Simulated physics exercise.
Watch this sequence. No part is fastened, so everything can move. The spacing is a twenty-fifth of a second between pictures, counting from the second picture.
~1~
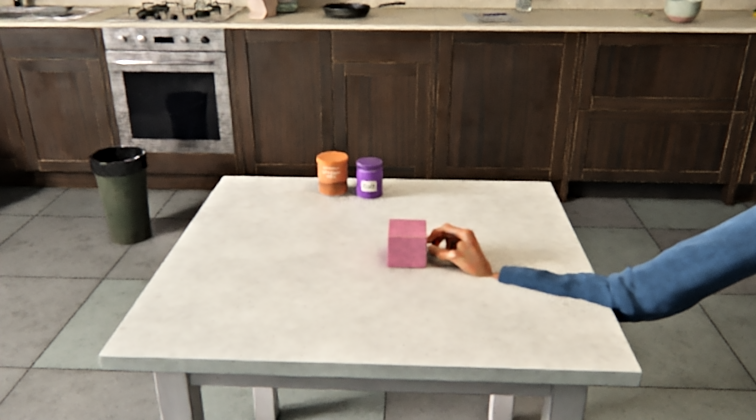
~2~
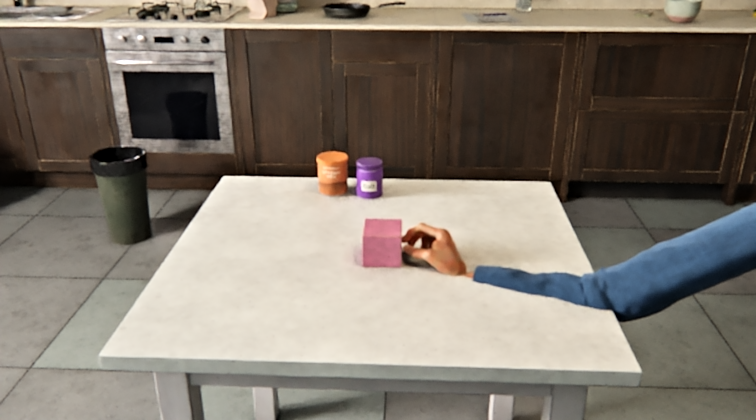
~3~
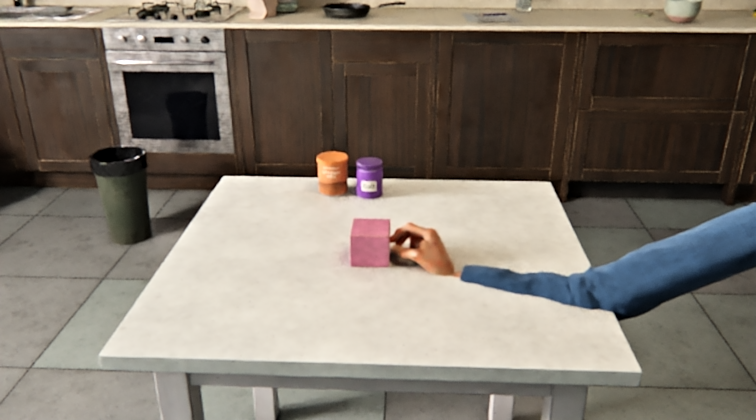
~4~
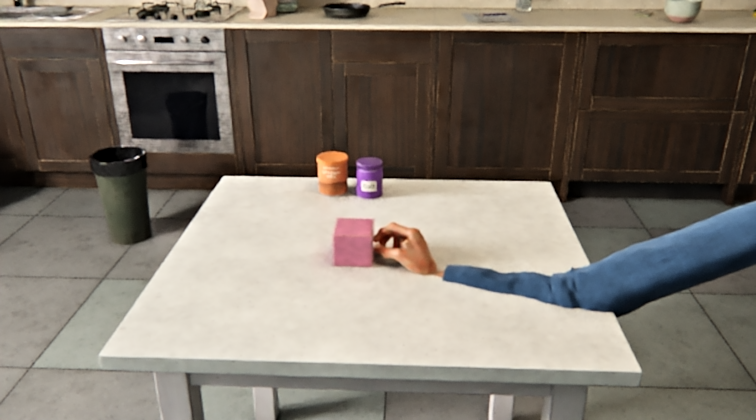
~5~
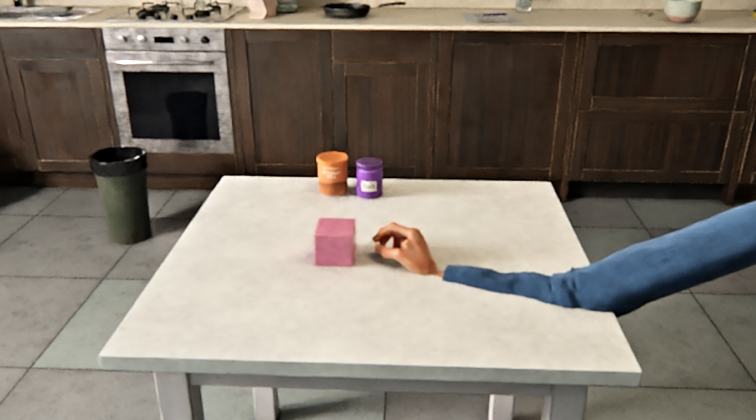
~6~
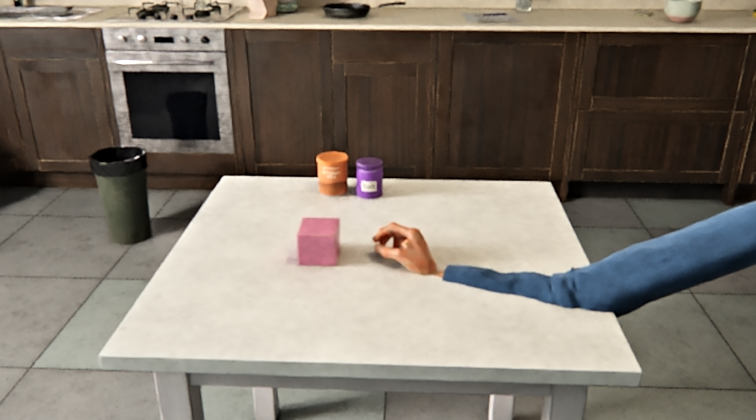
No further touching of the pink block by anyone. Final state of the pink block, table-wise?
My guess is that it does not leave the table.
Then, 0.10 s on from there, pink block shifted well along near (285, 240).
Then, 0.20 s on from there, pink block shifted well along near (261, 240).
In the end, moved from the start, pink block. At the end, from the last picture's camera, pink block near (242, 239).
